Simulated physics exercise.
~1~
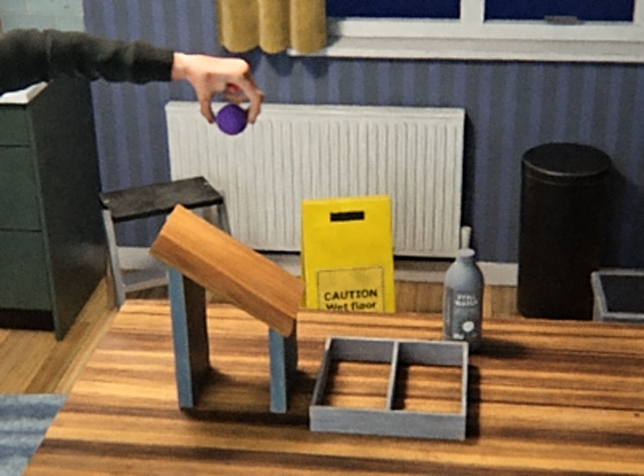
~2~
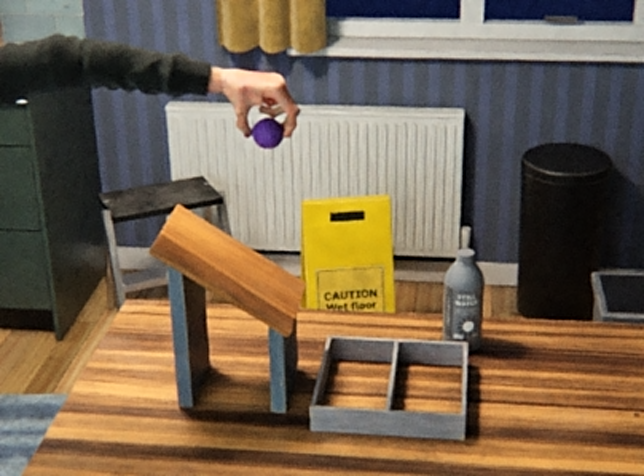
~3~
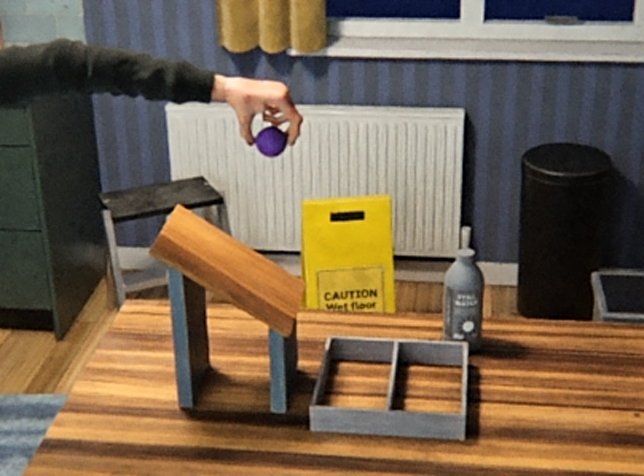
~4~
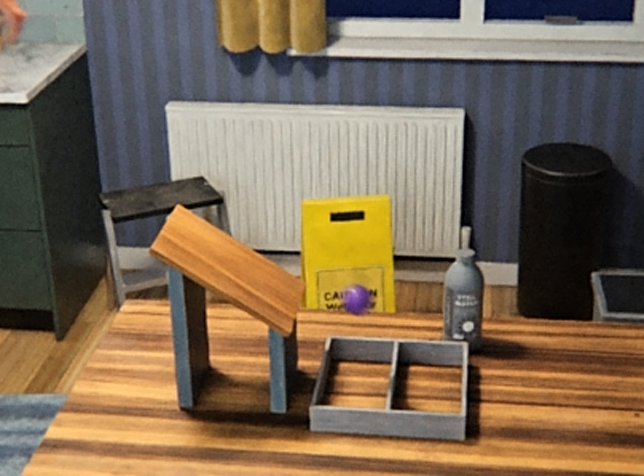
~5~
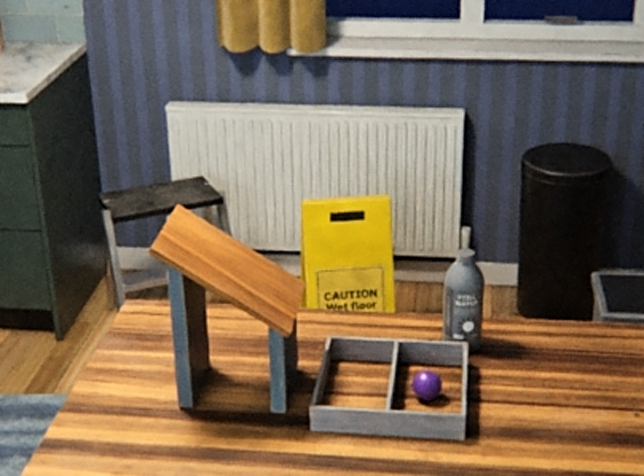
At the start, a hand holds a small round purple object, an onion, above a sloping wooden board propped on blue supports, with an open two-bay tray and a grey bottle standing to the right on a striped wooden table. The hand carries the onion a little to the right and down, then lowers it very slightly. The fingers let go and the hand draws back to the left, while the onion is in the air above the tray, right of the board. The onion ends up in the farther bay, and the bottle stays in place.
